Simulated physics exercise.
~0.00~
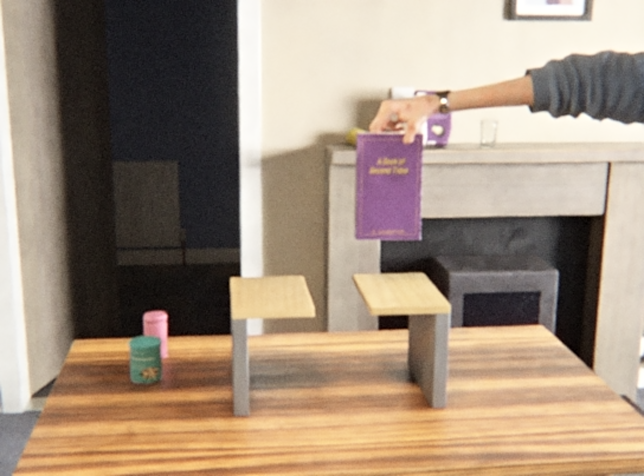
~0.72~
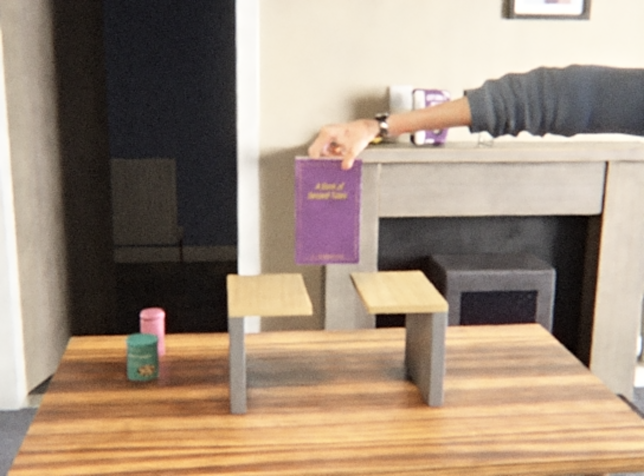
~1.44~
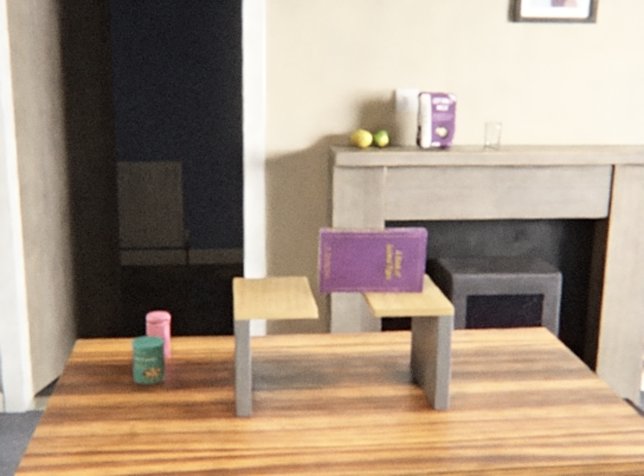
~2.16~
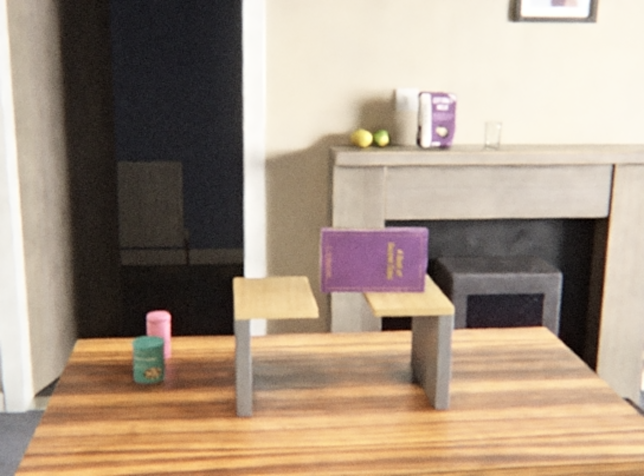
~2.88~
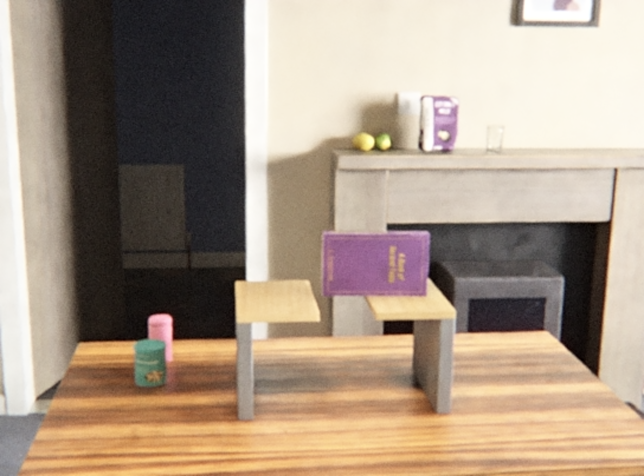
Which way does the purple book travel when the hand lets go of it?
The purple book moves down, coming to rest on its side on top of the stand.
